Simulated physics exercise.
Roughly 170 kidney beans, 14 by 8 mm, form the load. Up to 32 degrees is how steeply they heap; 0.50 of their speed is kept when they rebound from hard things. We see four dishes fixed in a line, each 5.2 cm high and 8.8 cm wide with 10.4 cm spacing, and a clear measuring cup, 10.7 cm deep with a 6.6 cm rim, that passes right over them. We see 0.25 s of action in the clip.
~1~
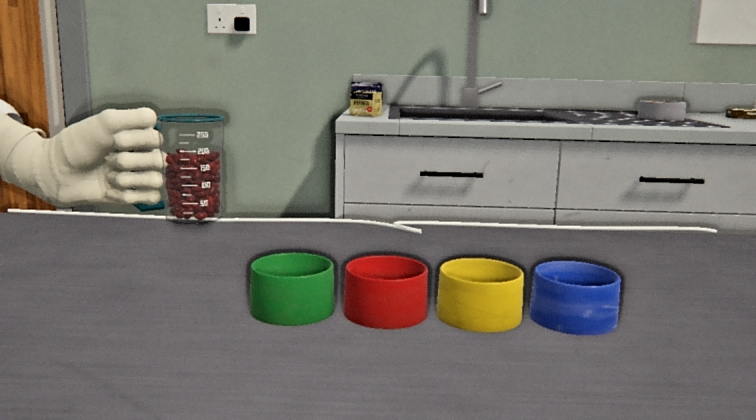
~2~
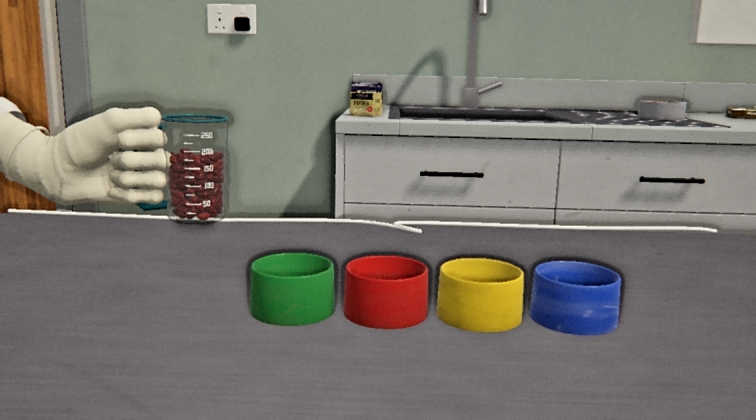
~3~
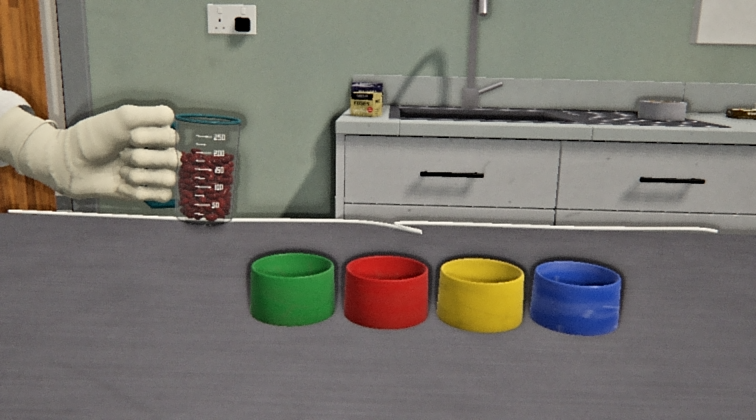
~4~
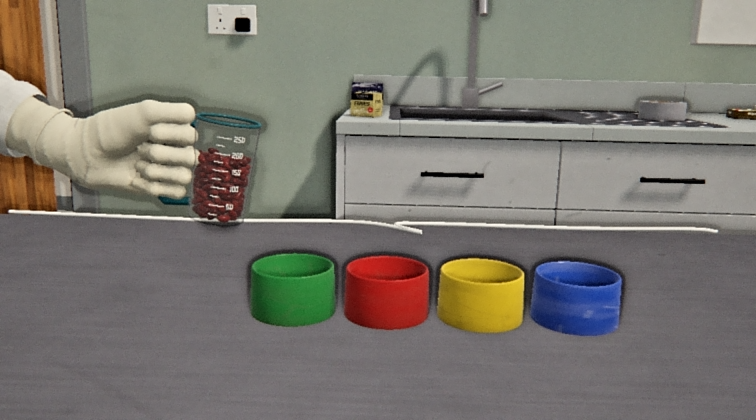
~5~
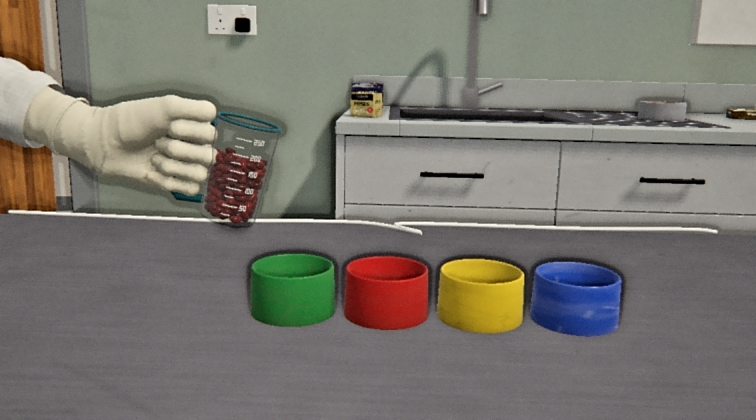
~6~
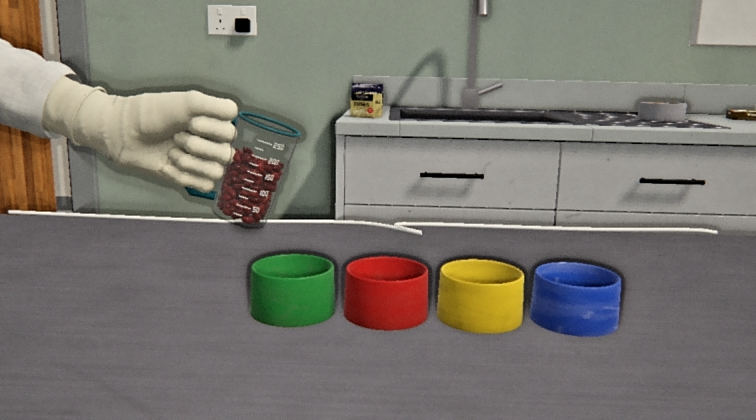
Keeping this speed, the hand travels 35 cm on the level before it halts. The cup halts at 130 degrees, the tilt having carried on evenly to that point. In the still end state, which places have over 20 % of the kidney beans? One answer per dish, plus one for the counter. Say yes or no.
Red: No, blue: Yes, green: No, yellow: No, counter: No.
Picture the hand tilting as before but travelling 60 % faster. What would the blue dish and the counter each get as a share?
Blue: 100; counter: 0.
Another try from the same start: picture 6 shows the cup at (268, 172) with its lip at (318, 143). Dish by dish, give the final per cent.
Dish by dish: Red 0 per cent, blue 100 per cent, green 0 per cent, yellow 0 per cent.
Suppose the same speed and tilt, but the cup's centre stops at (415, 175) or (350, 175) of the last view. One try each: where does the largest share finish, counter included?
Yellow, then red.
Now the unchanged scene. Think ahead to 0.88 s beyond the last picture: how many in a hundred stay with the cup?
Some 95 per cent.
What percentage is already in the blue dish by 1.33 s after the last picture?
Around 100 in a hundred by then.
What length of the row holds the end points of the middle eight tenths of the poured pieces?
About 5 cm.
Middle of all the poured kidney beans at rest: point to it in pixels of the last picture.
Centre at rest, approx.: (576, 299) px.
Then, 0.53 s after the last picture, tilt 72 degrees; cup holds 100 %.
Then, 0.88 s after the last picture, tilt 107 degrees; cup holds 95 %.
Then, 1.33 s after the last picture, tilt 130 degrees; cup holds 0 %, blue 100 %.
In the end, red 0 %, blue 100 %, green 0 %, yellow 0 %, counter 0 %.
